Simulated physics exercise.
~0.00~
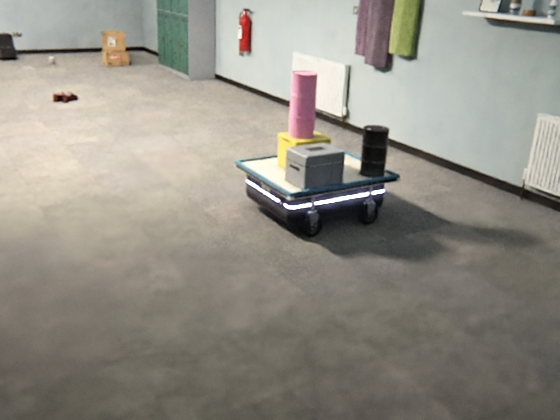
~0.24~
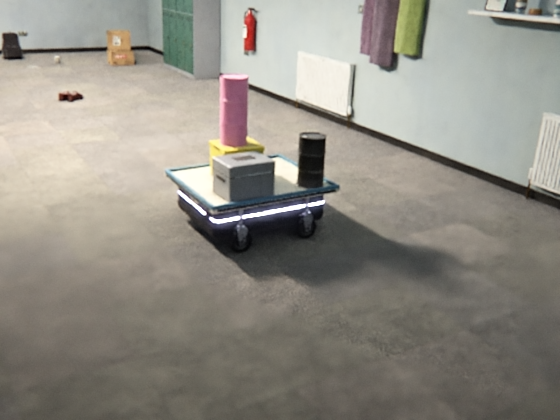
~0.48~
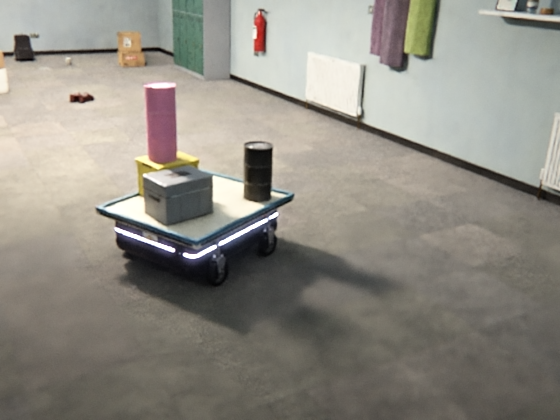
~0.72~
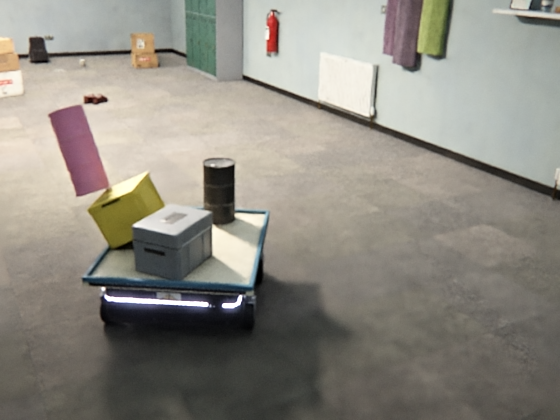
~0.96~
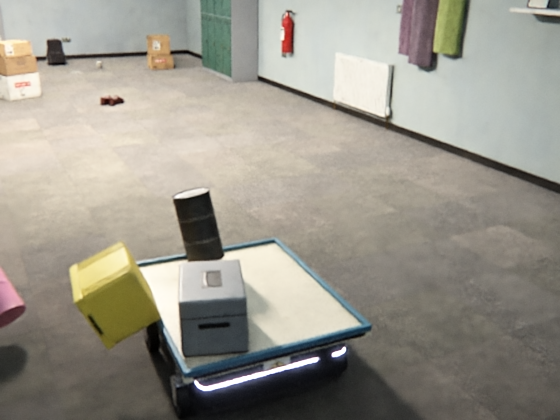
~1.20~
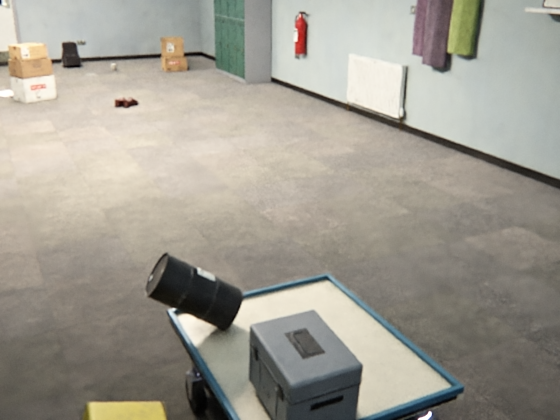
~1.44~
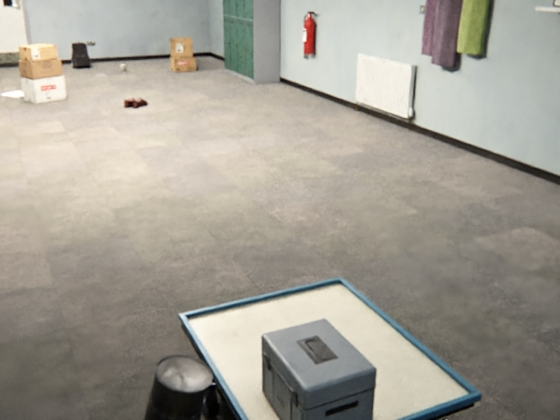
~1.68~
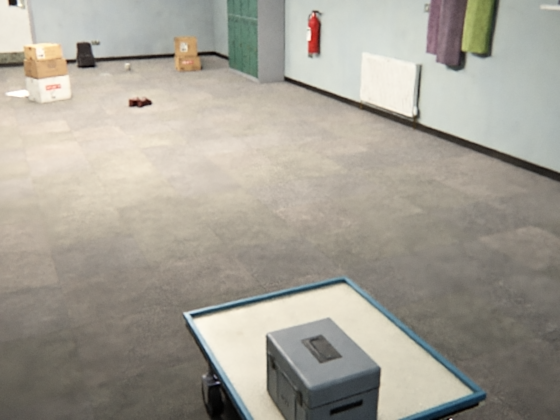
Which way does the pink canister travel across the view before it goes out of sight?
The pink canister moves to the left, first riding on the cart and then tipping off its left side.
